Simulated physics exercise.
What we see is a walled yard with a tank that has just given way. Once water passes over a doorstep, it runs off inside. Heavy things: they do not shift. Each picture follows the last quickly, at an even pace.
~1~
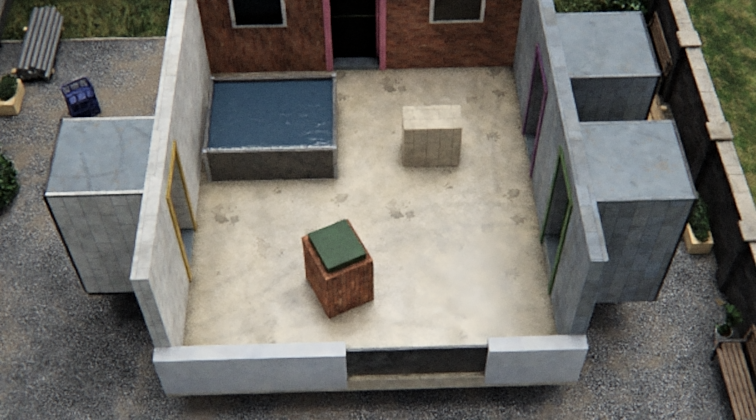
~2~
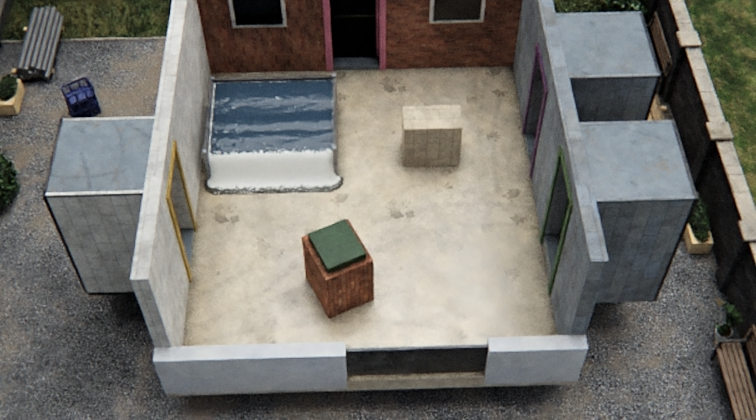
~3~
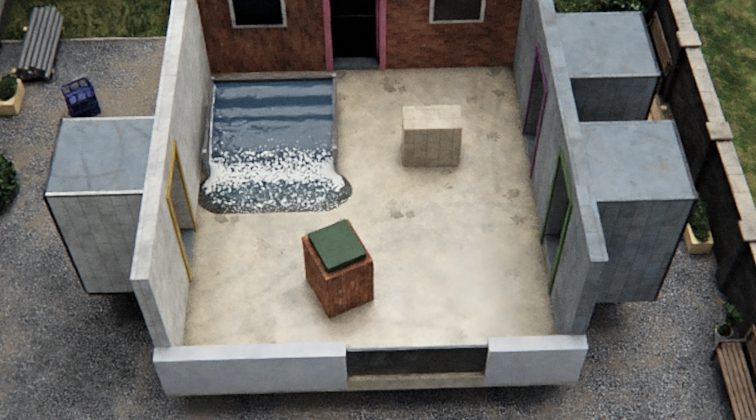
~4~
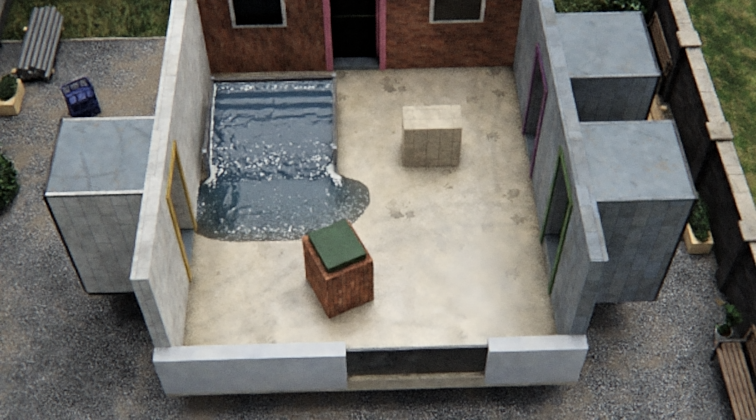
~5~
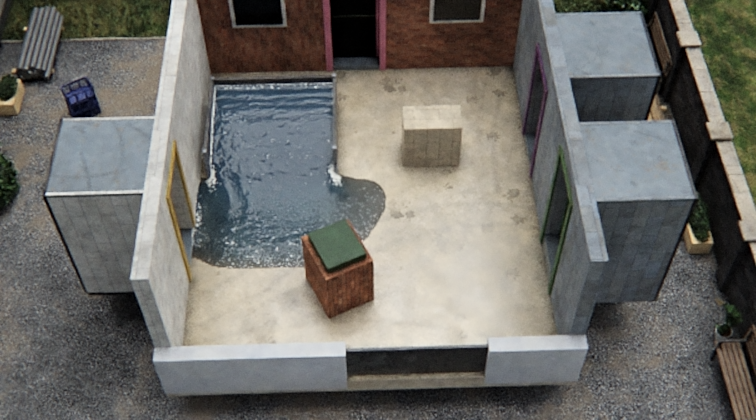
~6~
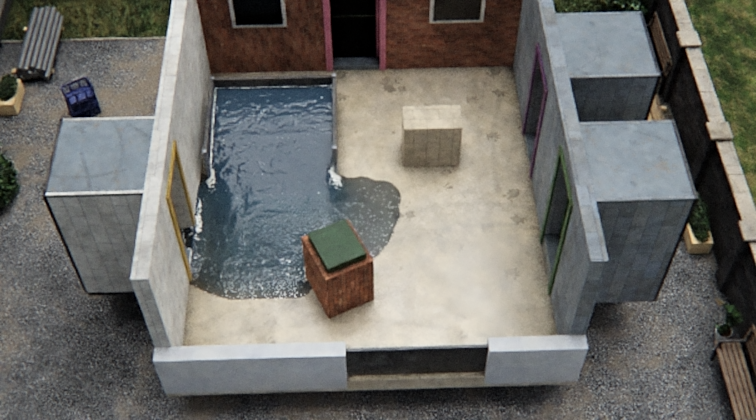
In a walled yard, water burst from the front of a tank in the back left corner, spread foaming across the pale floor, and flowed around the brick block with the green top.
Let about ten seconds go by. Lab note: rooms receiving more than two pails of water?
My prediction: The yellow door is overrun past two buckets; the pink door is not overrun past two buckets; the green door is not overrun past two buckets; the purple door is not overrun past two buckets.
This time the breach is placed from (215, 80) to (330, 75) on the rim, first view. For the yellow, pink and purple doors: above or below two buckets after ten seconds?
Well, the yellow one stays within bounds, while the pink one breaks the limit and the purple one breaks the limit.
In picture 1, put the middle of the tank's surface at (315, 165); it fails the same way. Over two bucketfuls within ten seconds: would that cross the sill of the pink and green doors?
Lab note - pink door doesn't reach it; green door doesn't reach it.
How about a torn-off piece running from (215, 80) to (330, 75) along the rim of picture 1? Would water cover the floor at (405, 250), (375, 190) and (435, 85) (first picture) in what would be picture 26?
Log: Point 1 unreached; point 2 unreached; point 3 inundated.
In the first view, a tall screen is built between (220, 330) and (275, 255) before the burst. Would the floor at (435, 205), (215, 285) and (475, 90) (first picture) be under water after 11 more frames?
Log, spots one to three: Spared; swamped; spared.
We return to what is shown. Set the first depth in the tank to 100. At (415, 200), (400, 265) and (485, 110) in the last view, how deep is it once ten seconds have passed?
First spot 10 %, second 10 %, third 12 %.
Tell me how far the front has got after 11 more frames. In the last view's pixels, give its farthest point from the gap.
The front should reach about (498, 362).
A moment on, water covers 35 % of the floor; the yellow door under two buckets in, the pink door not reached, the green door not reached, the purple door not reached.
Next, water covers 45 % of the floor; the yellow door under two buckets in, the pink door not reached, the green door not reached, the purple door not reached.
Then, water covers 60 % of the floor; the yellow door over two buckets in, the pink door not reached, the green door wet at the sill, nothing in, the purple door not reached.
Later, water covers 80 % of the floor; the yellow door over two buckets in, the pink door not reached, the green door wet at the sill, nothing in, the purple door wet at the sill, nothing in.
In the end, water covers 95 % of the floor; the yellow door over two buckets in, the pink door wet at the sill, nothing in, the green door wet at the sill, nothing in, the purple door under two buckets in.
